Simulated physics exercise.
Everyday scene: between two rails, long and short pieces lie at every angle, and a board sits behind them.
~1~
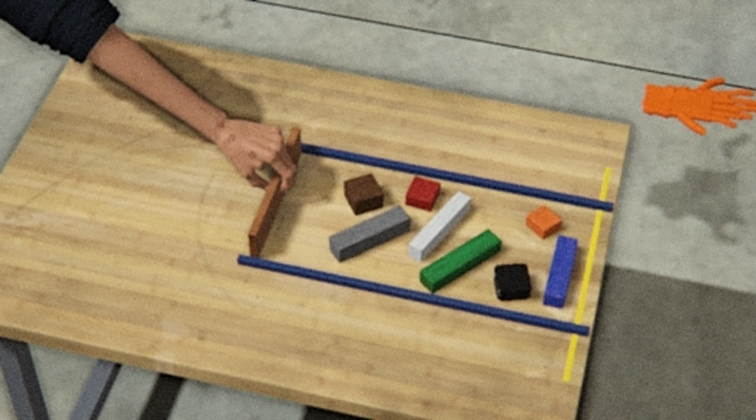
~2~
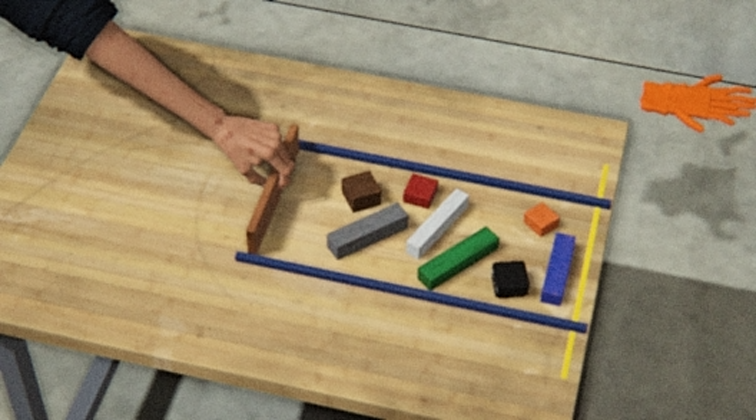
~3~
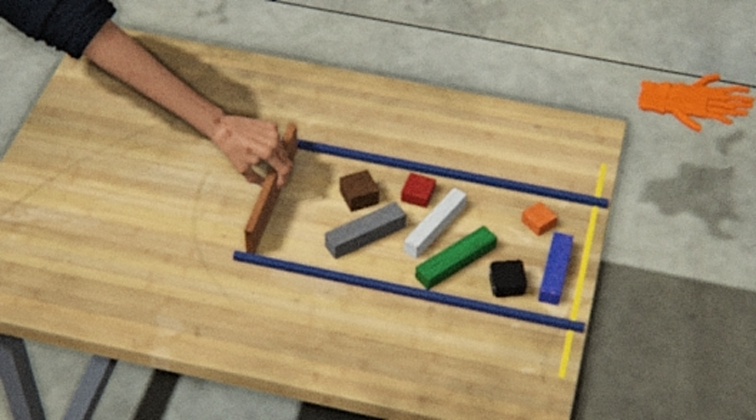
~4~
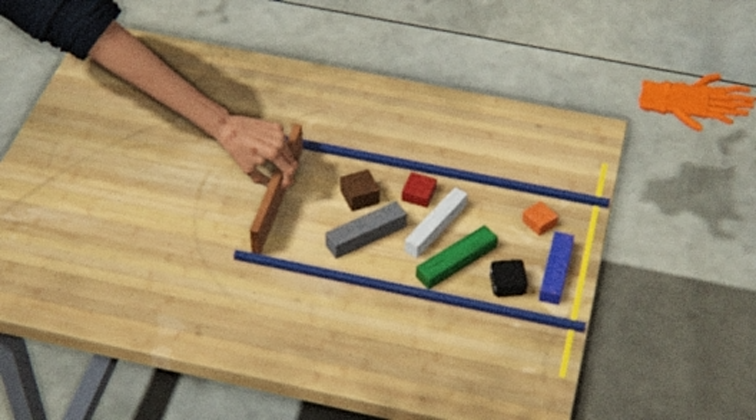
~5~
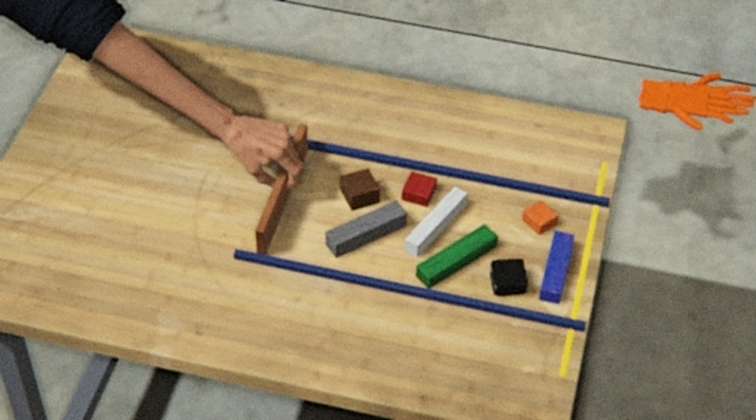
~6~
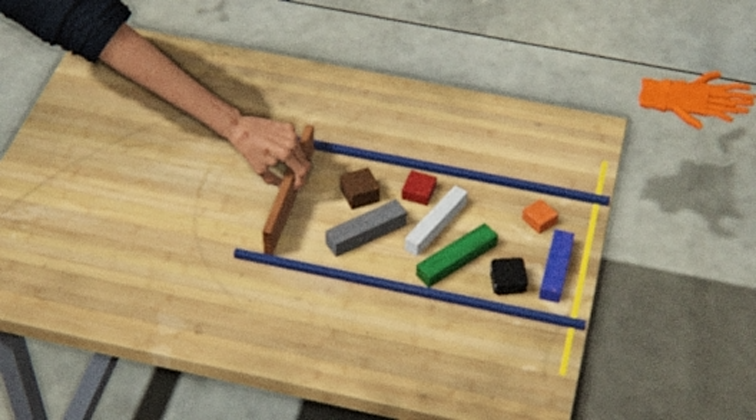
A hand sliding an upright brown board slightly right between two blue rails, toward scattered colourful blocks lying still on a wooden table.
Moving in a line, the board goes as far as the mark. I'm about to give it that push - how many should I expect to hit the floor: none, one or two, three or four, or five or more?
Expect five or more.
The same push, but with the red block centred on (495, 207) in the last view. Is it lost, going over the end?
I reckon from there it drops down.
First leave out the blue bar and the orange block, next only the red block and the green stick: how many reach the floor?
You'd see 4 fallen, and 4 in the other try.
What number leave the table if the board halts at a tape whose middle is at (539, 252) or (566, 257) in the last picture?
Taking the two tries in order, the numbers are 2 and 5.
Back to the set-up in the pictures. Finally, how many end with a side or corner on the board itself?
Count recorded: 2.
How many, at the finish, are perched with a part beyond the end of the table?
The overhang total is 2.
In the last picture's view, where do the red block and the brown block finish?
Middles: Around (609, 213) and around (607, 233).
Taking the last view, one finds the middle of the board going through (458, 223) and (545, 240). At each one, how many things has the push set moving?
8 at one spot and 8 at the other.
Soon after, none off yet; blue bar at rest near (557, 265); orange block at rest near (540, 217); black case at rest near (509, 278).
After that, none off yet; blue bar moving near (561, 267); orange block displaced a little near (552, 213); black case displaced about its own width near (532, 293).
And then, one off so far; blue bar on its way down; orange block displaced well along near (584, 211); black case tilting a little near (597, 309).
In the end, the number that fall off is five or more; gone, grey bar, white bar, green stick, black case, orange block and blue bar.
